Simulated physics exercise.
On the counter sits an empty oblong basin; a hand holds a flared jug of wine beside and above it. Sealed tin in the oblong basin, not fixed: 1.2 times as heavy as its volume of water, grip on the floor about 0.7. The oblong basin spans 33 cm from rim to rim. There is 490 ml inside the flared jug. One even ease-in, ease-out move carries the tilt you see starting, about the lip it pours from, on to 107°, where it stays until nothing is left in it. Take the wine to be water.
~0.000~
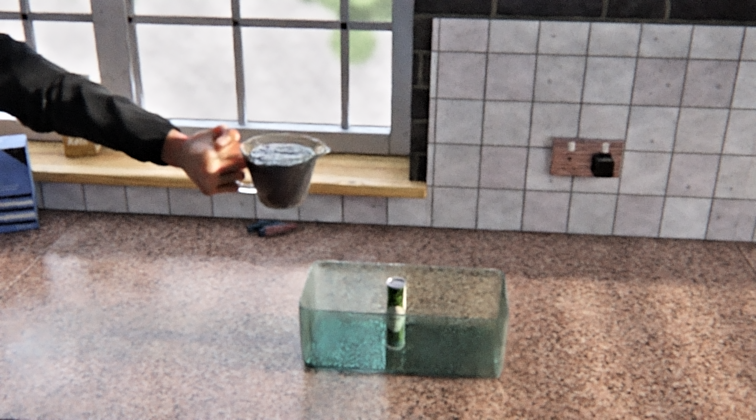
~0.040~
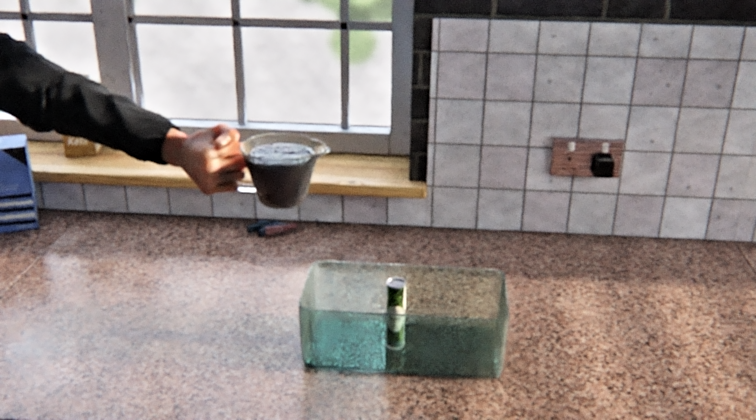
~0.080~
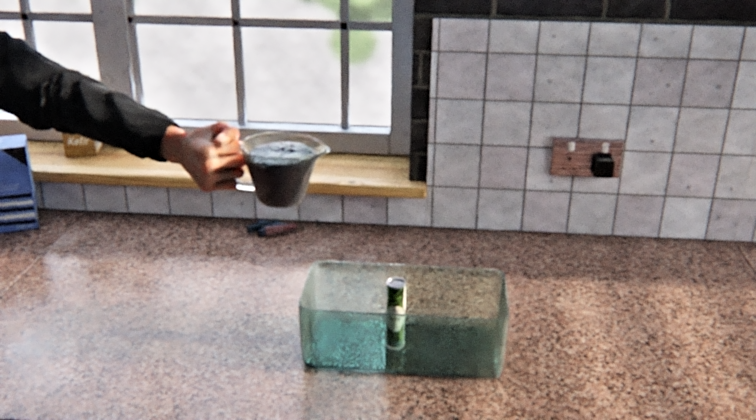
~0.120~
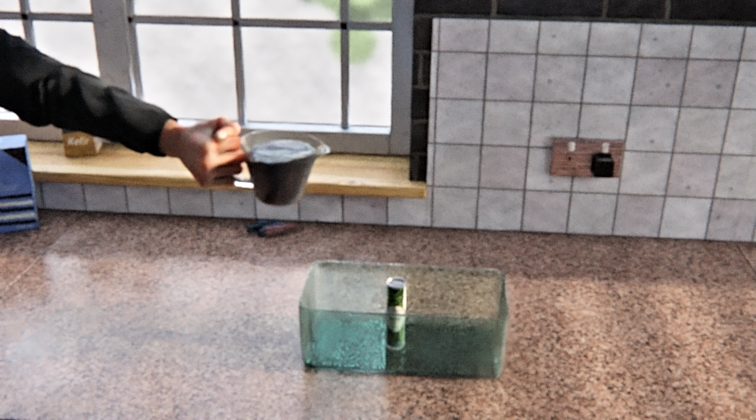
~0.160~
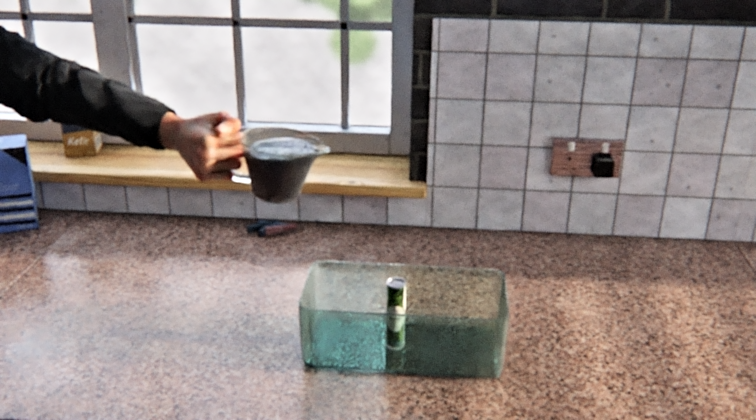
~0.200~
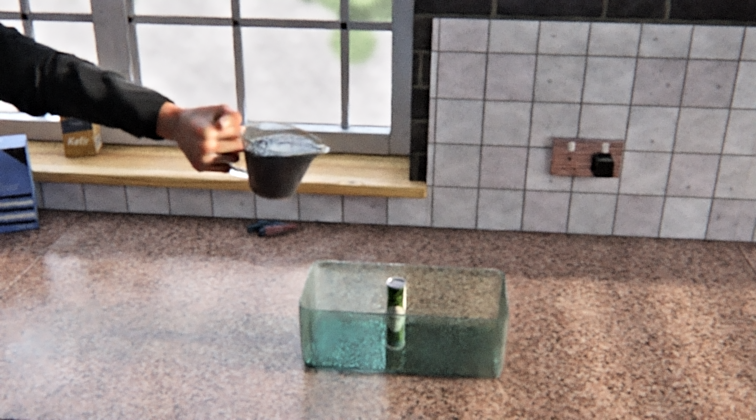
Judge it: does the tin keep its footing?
Yes, it keeps its footing.
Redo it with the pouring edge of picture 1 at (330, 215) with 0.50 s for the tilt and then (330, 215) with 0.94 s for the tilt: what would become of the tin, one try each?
The tin overturns the first time and overturns the second time.
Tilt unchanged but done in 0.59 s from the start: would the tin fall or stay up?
Outcome - the tin stays erect.
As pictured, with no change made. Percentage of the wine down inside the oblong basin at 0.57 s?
I'd estimate some 2 percent of the liquid.
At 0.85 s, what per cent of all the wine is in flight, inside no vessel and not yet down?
Roughly 44 per cent.
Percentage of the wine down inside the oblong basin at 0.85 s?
50 %, more or less.
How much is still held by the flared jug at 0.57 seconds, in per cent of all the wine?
Close to 62 percent of the liquid remains at that time.
Then, 0.57 s in, the tilt is 71° and 62 per cent is still to pour; the tin stands where it began.
Then, 0.85 s in, the tilt is 104° and 5 per cent is still to pour; the tin stands where it began.
Then, 1.13 s in, the tilt is 107° and 0 per cent is still to pour; the tin stands where it began.
Then, 1.44 s in, the tilt is 107° and 0 per cent is still to pour; the tin stands where it began.
Finally, the tin stands where it began.
